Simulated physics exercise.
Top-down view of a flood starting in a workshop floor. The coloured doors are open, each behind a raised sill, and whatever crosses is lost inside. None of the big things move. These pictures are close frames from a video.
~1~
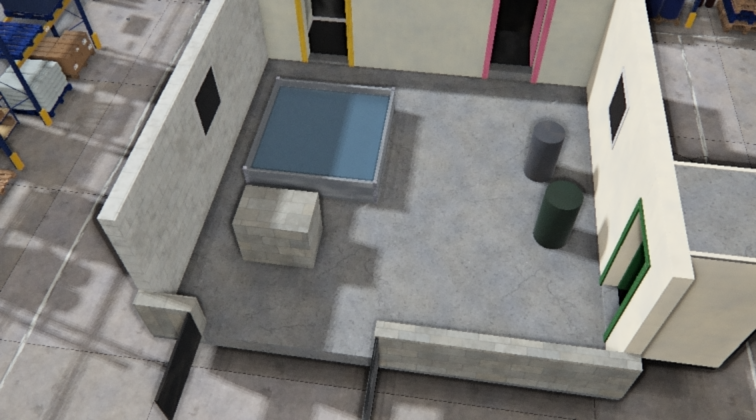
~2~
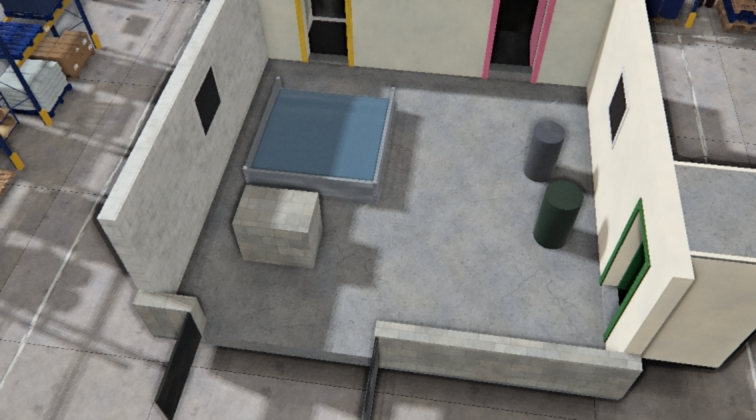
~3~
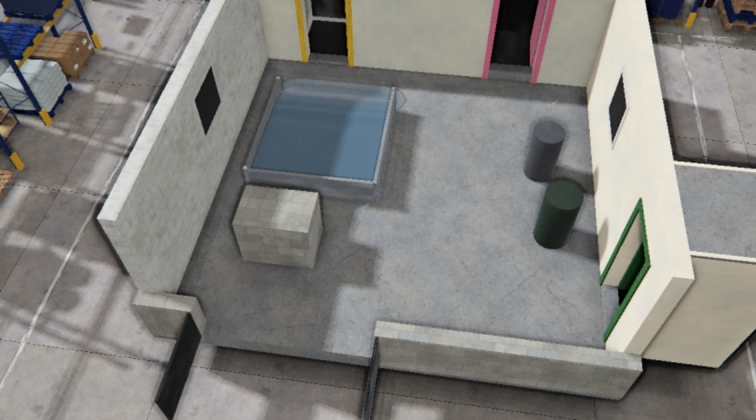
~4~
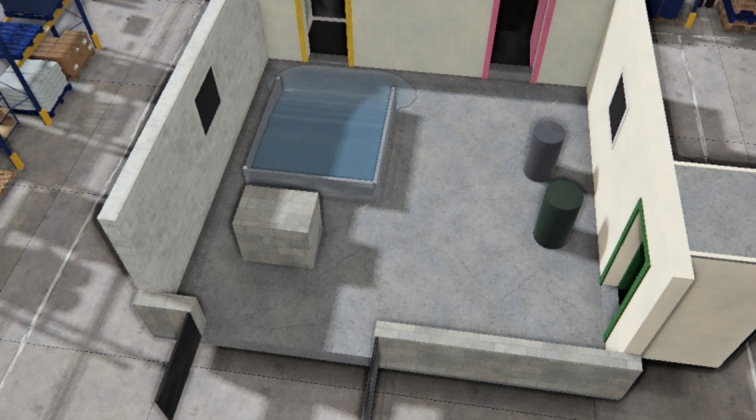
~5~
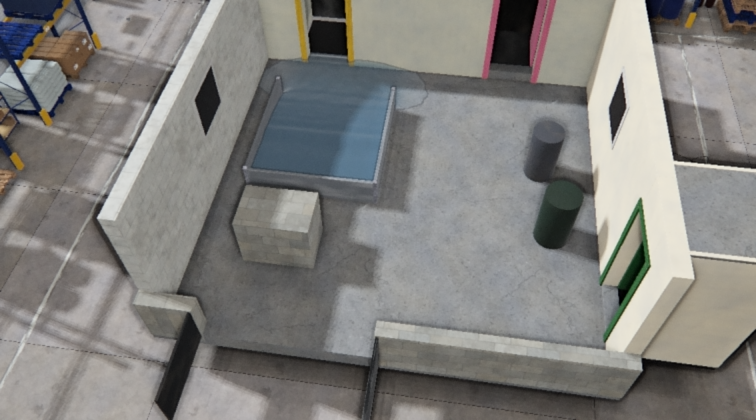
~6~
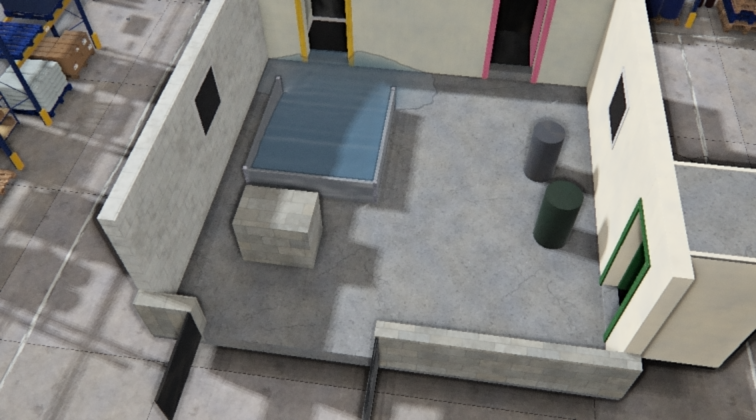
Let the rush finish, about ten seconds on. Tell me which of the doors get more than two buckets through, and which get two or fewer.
As I see it, the green door respects the limit; the pink door respects the limit; the yellow door breaks the limit.
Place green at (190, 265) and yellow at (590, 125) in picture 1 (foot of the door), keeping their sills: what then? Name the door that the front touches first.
That would be the pink one.
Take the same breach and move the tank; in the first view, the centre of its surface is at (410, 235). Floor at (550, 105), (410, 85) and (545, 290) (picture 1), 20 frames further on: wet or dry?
Result: Inundated; inundated; spared.
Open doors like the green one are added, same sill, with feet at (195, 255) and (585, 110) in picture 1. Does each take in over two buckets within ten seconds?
Well, the first one doesn't reach it and the other one overshoots.
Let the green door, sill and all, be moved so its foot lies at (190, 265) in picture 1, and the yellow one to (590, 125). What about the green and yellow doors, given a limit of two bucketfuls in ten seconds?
The green door falls short, and the yellow door overflows.
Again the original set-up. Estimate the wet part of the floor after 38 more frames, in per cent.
About 55 per cent.
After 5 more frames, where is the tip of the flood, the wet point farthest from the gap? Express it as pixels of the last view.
The front's farthest point is close to (476, 80).
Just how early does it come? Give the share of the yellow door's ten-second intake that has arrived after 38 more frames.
By then roughly 95 percent of the ten-second total is in.
A moment on, water covers 15 % of the floor; the green door not reached, the pink door not reached, the yellow door far over two buckets in.
Next, water covers 20 % of the floor; the green door not reached, the pink door wet at the sill, nothing in, the yellow door far over two buckets in.
Then, water covers 35 % of the floor; the green door not reached, the pink door wet at the sill, nothing in, the yellow door far over two buckets in.
Later, water covers 55 % of the floor; the green door wet at the sill, nothing in, the pink door wet at the sill, nothing in, the yellow door far over two buckets in.
In the end, water covers 90 % of the floor; the green door wet at the sill, nothing in, the pink door wet at the sill, nothing in, the yellow door far over two buckets in.
